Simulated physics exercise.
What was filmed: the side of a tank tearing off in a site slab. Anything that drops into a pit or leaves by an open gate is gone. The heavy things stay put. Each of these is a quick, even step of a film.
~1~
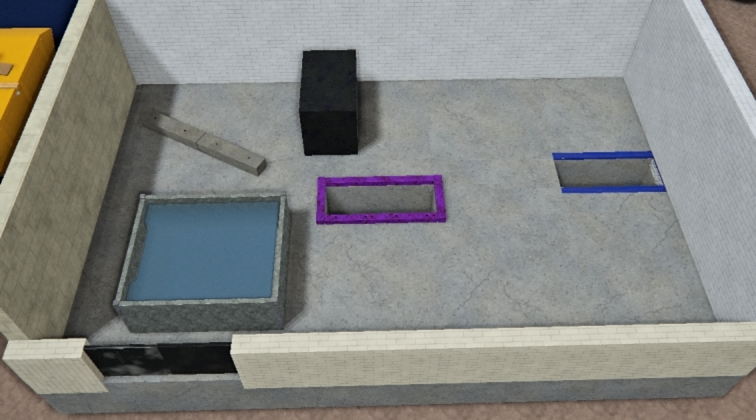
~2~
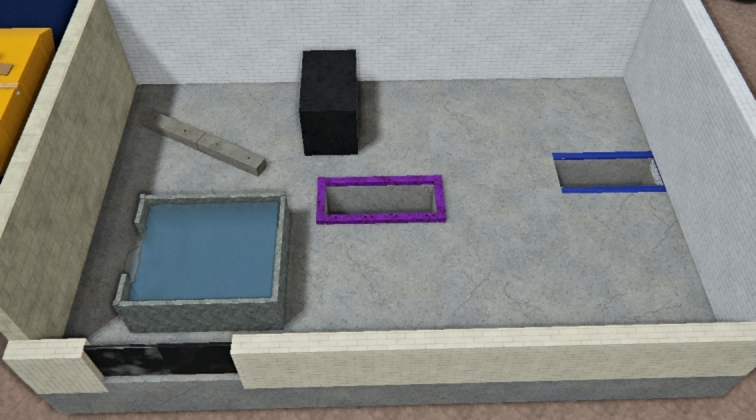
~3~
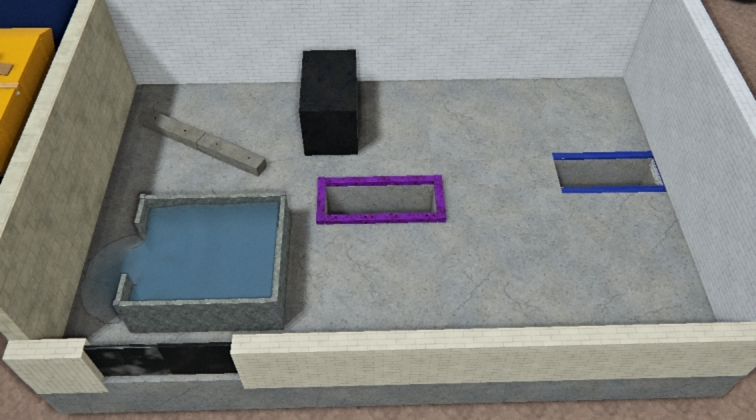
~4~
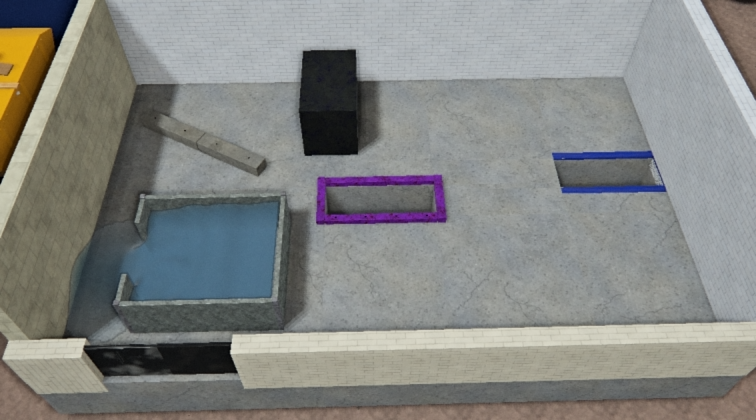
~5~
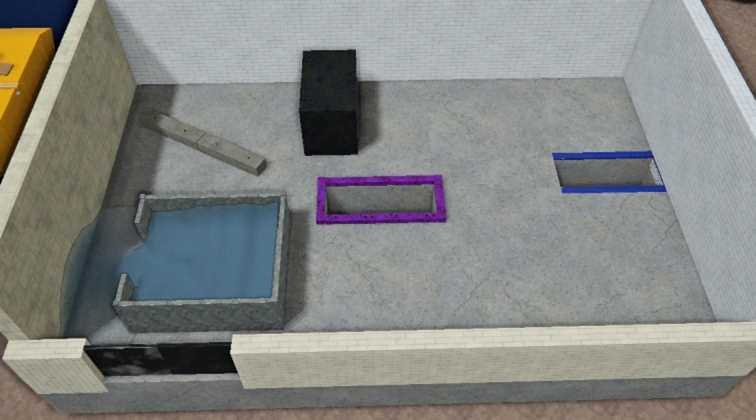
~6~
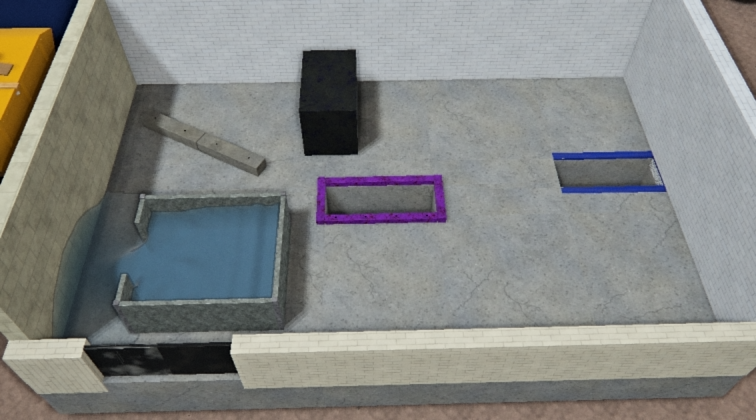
The video shows a walled concrete slab with an open tank of blue water, a black block, and purple-edged and blue-edged recesses; a gap opens in the tank's left side and water pours out, spreading toward the left wall.
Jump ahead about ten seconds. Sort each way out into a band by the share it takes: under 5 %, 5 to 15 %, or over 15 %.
Shares: The gate takes under 5 %; the purple pit takes under 5 %; the blue pit takes 5 to 15 %.
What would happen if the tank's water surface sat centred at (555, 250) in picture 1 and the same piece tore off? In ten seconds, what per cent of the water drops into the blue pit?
Blue: 0 %.
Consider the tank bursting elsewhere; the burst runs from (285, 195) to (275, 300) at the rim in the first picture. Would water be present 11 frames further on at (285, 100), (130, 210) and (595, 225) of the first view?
Unsoaked, then unsoaked, then soaked.
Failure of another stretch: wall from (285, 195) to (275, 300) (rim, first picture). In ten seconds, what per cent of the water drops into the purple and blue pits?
In percent: Purple 6, blue 50.
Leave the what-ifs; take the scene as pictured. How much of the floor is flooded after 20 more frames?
Roughly 40 per cent.
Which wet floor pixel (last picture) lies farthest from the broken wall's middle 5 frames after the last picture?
About (129, 114).
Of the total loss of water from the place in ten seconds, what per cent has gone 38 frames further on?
Estimate: Some 10 %.
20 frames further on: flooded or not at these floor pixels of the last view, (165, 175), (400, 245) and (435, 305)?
Drenched; left dry; drenched.
A moment on, water covers 10 % of the floor; the gate 0 %, the purple pit 0 %, the blue pit 0 %.
Next, water covers 20 % of the floor; the gate 0 %, the purple pit 0 %, the blue pit 0 %.
Then, water covers 40 % of the floor; the gate 0 %, the purple pit 0 %, the blue pit 0 %.
Later, water covers 70 % of the floor; the gate 0 %, the purple pit 0 %, the blue pit 1 %.
In the end, water covers 75 % of the floor; the gate 0 %, the purple pit 1 %, the blue pit 10 %.
